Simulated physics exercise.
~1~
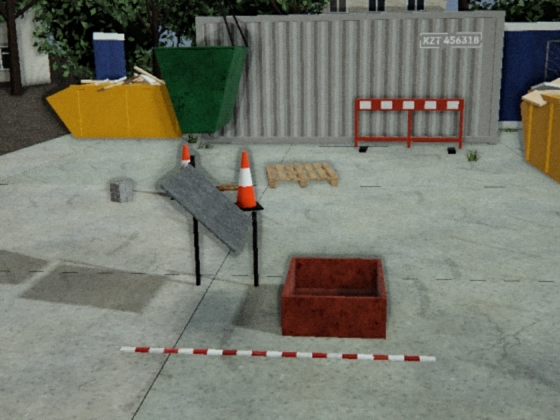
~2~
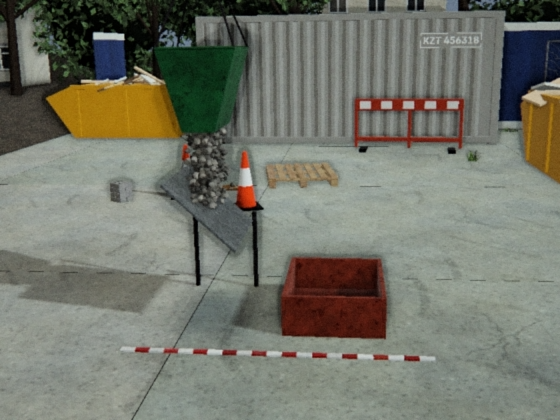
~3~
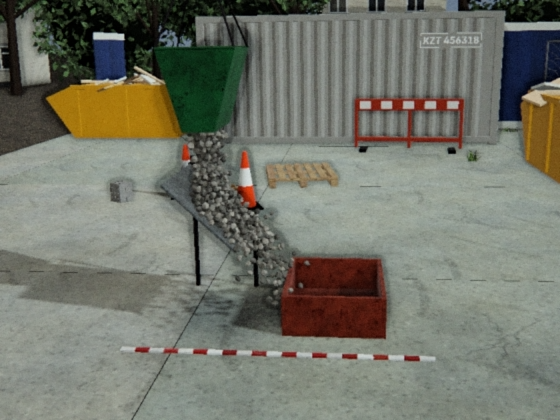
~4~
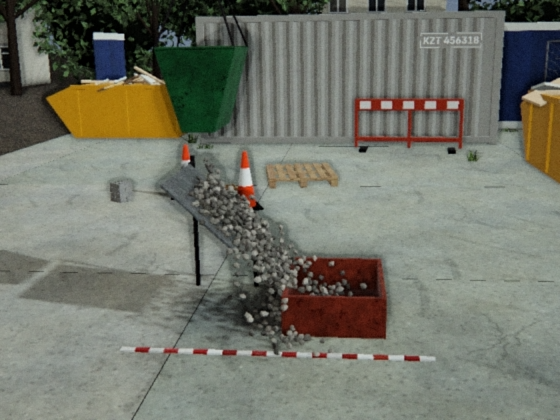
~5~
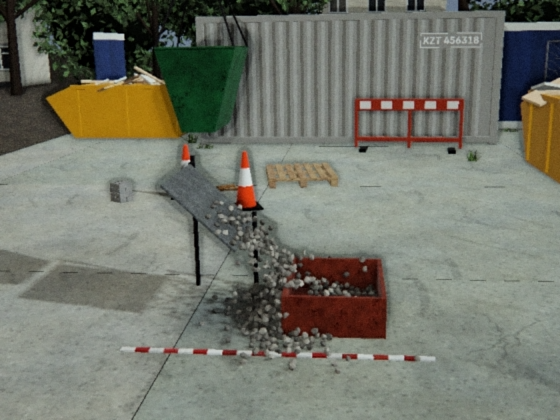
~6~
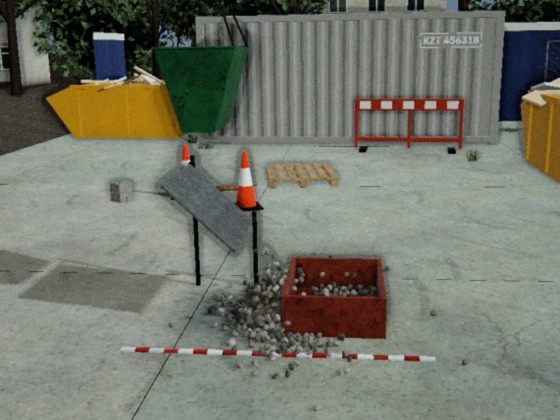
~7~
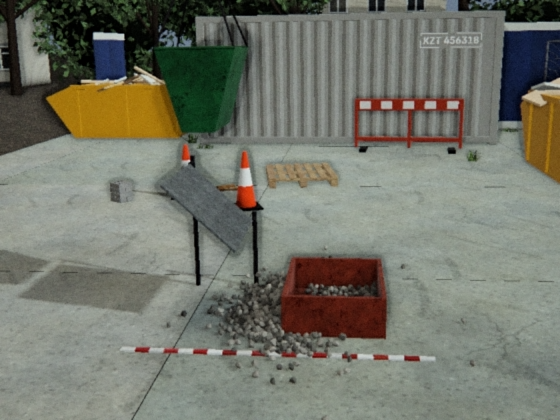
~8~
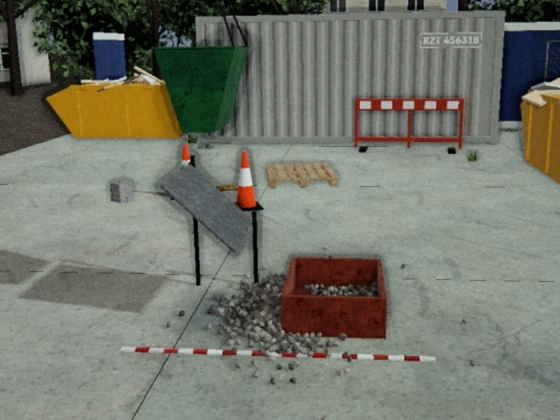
In a concrete yard before a grey container, grey stones drop from a green skip onto a sloping steel plate and slide right towards a red bin. Some land inside, but most spill and settle in a heap left of it, with a few scattered in front and to the right.
